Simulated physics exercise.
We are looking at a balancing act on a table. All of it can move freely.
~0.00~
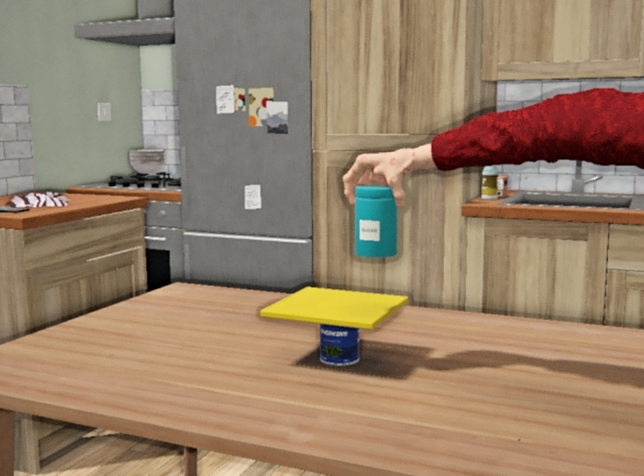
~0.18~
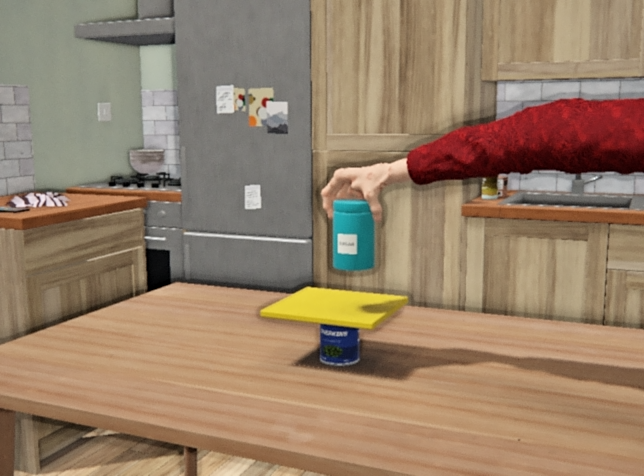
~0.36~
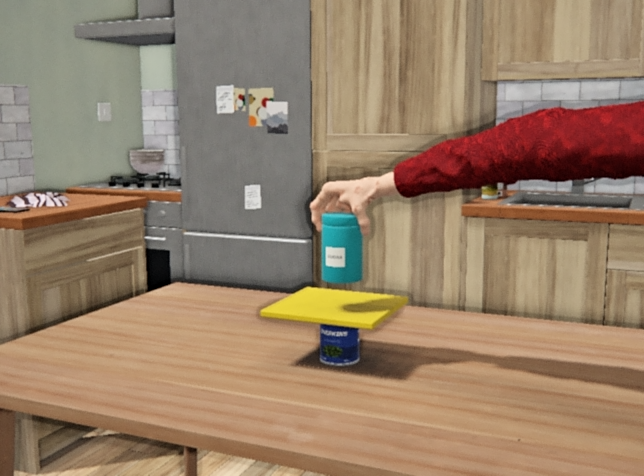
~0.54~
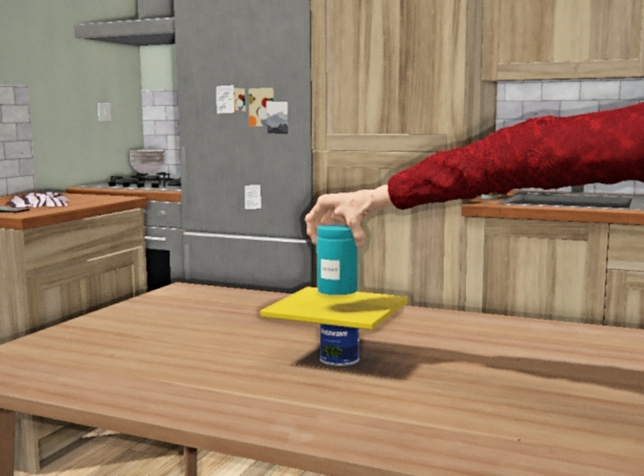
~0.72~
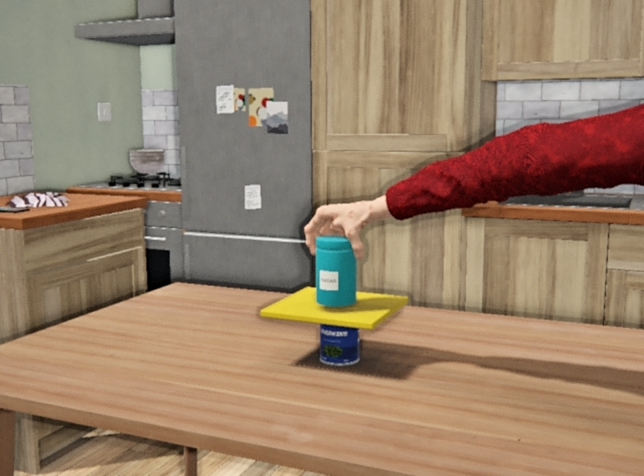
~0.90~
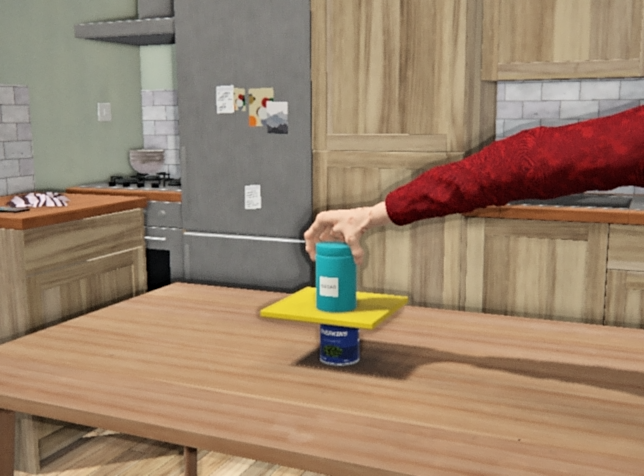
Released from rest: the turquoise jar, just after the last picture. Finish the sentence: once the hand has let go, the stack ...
The stack stands firm.
By 1.40 s, all is still.
By 2.30 s, turquoise jar resting near (336, 277).
When it is over (3.5 s), all 3 as before. End places, in pixels of the last picture, turquoise jar near (336, 277). The stack holds.
